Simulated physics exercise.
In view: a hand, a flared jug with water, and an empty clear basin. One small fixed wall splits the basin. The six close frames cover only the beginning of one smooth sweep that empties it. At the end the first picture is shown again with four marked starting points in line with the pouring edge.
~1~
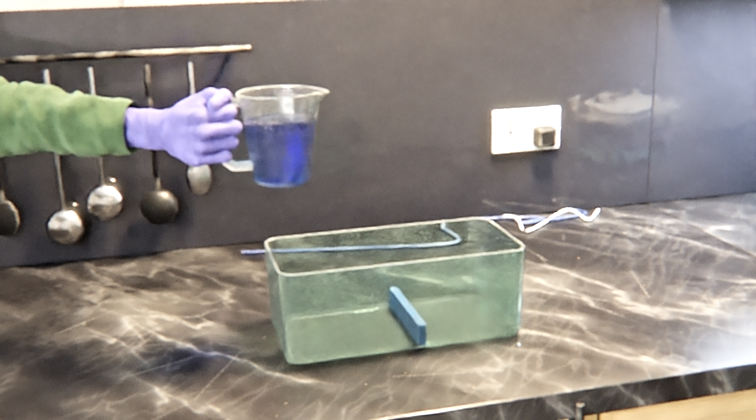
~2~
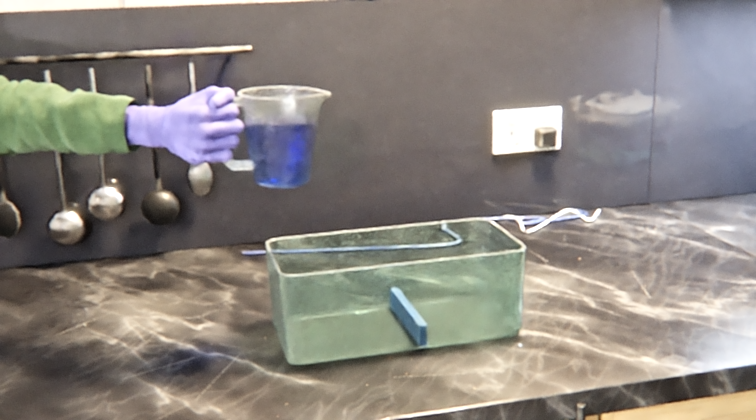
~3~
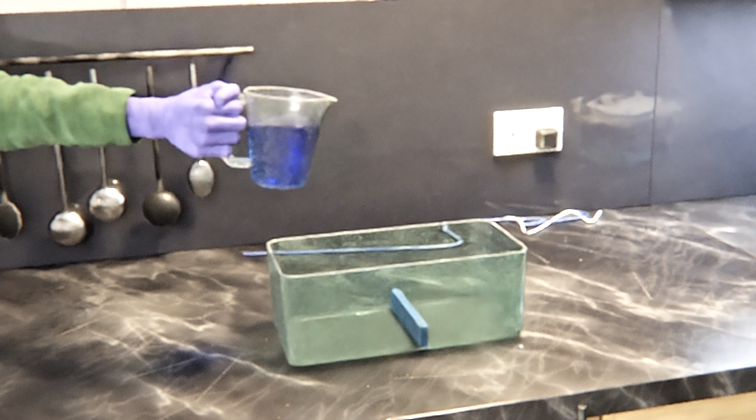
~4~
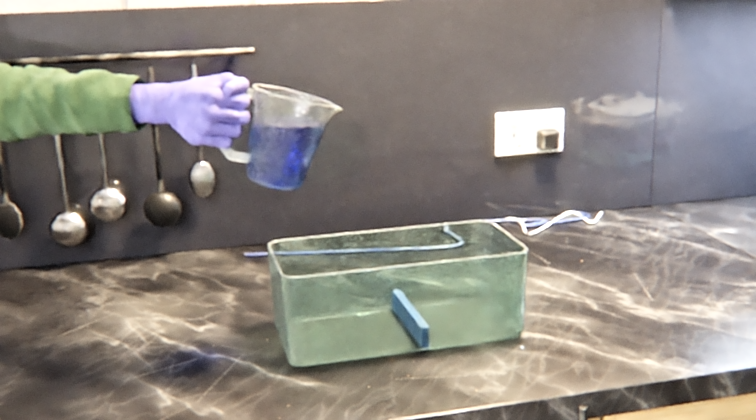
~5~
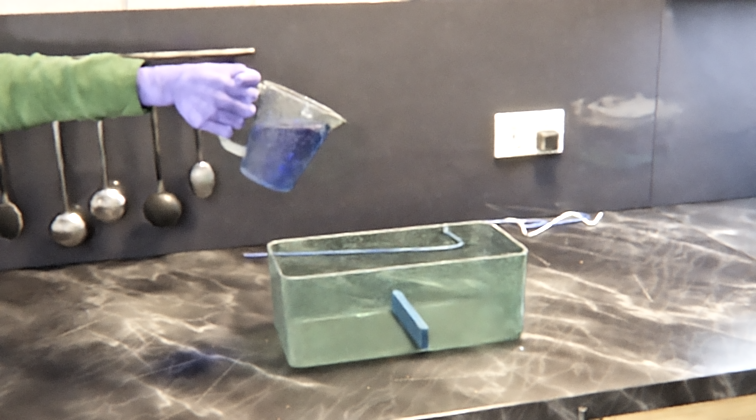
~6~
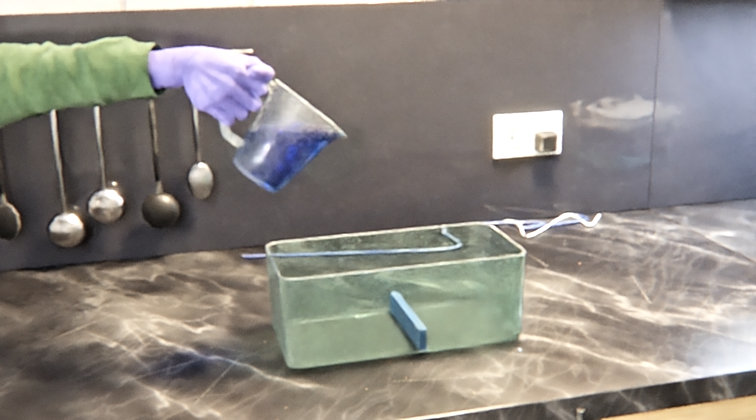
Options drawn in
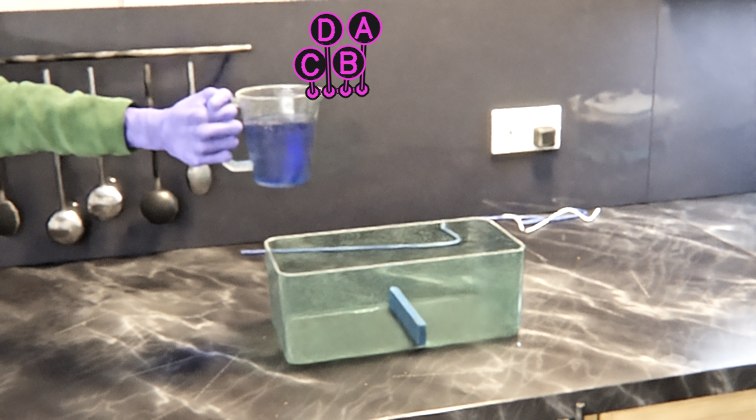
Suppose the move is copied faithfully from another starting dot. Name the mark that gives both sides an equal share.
Best: B.
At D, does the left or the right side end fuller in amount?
The left one.
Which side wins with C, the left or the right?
The left side.
On the marked copy, A at (361, 89); B at (345, 90); C at (312, 92); D at (329, 91).
For place A, about 8 % ends left of the wall and 90 % right of it.
For place B, about 54 % ends left of the wall and 45 % right of it.
For place C, about 84 % ends left of the wall and 12 % right of it; 5 % is lost outside.
For place D, about 92 % ends left of the wall and 4 % right of it; 4 % is lost outside.
